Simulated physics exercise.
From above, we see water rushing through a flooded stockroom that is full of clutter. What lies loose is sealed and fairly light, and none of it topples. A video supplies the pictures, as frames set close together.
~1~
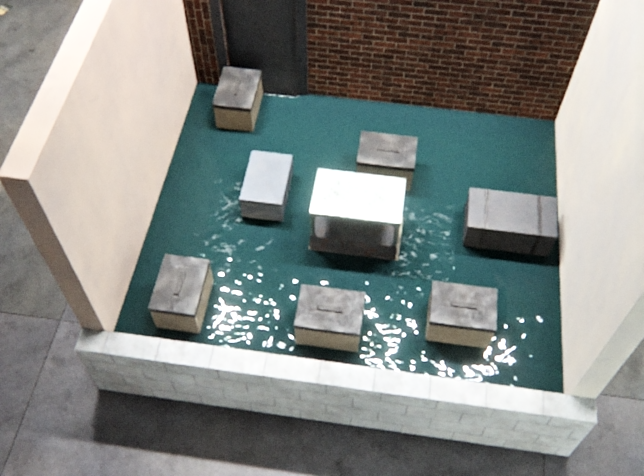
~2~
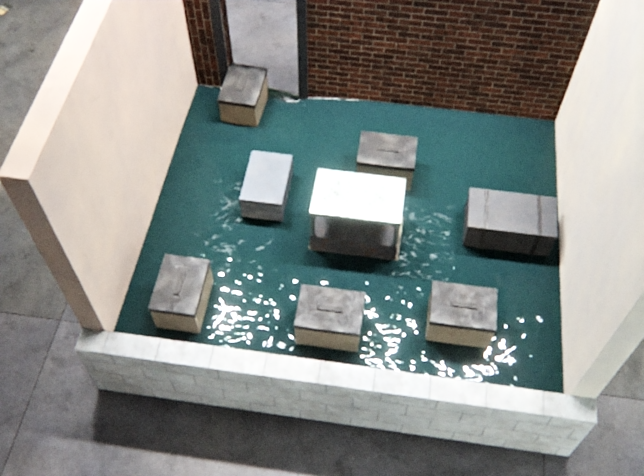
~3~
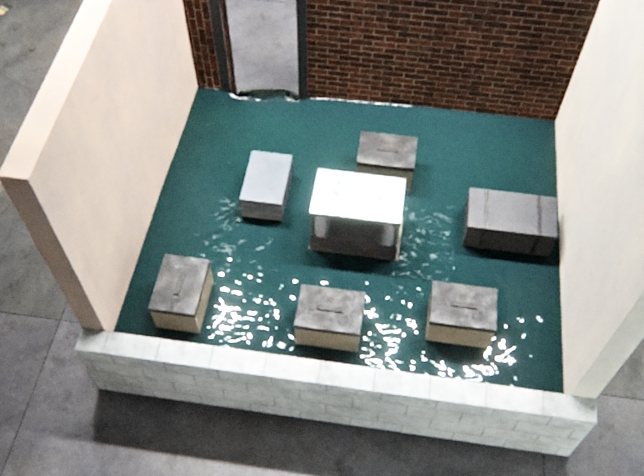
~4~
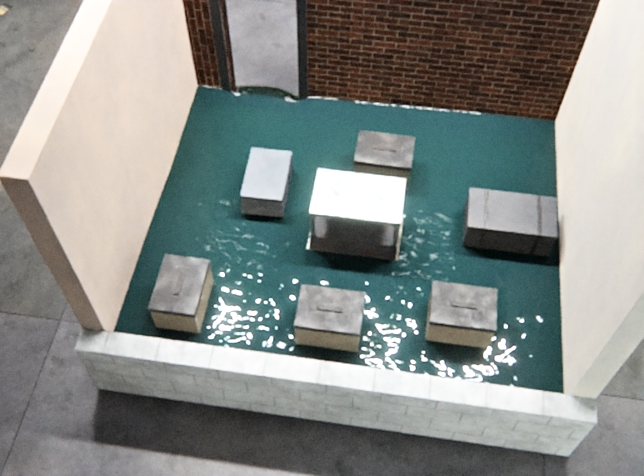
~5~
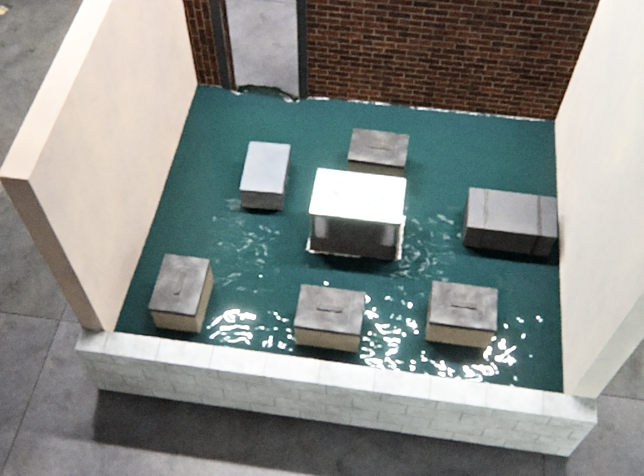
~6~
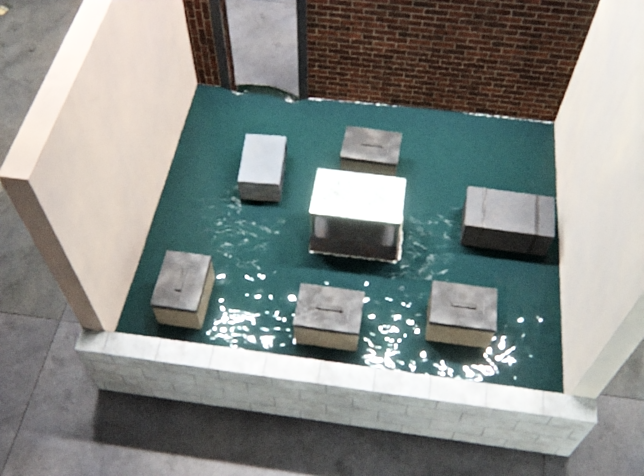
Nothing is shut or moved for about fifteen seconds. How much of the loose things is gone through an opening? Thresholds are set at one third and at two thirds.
The share will most likely be one third to two thirds.
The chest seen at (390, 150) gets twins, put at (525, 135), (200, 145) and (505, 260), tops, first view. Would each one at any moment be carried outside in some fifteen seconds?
Outcome for each, listed in order: Does not leave, leaves, does not leave.
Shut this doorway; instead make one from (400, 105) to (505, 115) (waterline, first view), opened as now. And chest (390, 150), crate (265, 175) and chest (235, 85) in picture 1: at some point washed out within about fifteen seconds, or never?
Listed order gives departs, departs, departs.
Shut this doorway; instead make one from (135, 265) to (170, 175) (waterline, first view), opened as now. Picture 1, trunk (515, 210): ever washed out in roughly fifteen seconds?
My call: Stays.
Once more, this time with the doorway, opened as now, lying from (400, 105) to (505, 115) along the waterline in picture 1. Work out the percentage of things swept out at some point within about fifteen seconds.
Estimate: Close to 70 %.
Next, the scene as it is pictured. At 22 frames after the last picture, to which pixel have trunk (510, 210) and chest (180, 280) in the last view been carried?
About (462, 172) and (177, 210).
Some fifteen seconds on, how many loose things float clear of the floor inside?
Tally: 4.
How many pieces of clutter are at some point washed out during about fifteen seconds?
I count 3 of them.
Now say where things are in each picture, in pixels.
A crate at (266, 177) floats; a chest at (388, 149), afloat; 0 of 7 have shifted, in the first frame.
A crate at (266, 177) floats; a chest at (388, 149), afloat; 1 of 7 have shifted, in the second frame.
A crate at (266, 177), afloat; a chest at (387, 150), afloat; 1 of 7 have shifted, in the third frame.
A crate at (267, 173), afloat, close to its start; a chest at (385, 149) floats, close to its start; 2 of 7 have shifted, in the fourth frame.
A crate at (265, 167) floats, close to its start; a chest at (379, 147), afloat, close to its start; 3 of 7 have shifted, in the fifth frame.
A crate at (262, 158) floats, close to its start; a chest at (372, 145) floats, close to its start; 4 of 7 have shifted, in the sixth frame.
A moment on, 1 of 7 are out; 6 afloat.
Next, 2 of 7 are out; 5 afloat.
Later, 3 of 7 are out; 4 afloat.
In the end, 3 of 7 are out; 4 afloat.
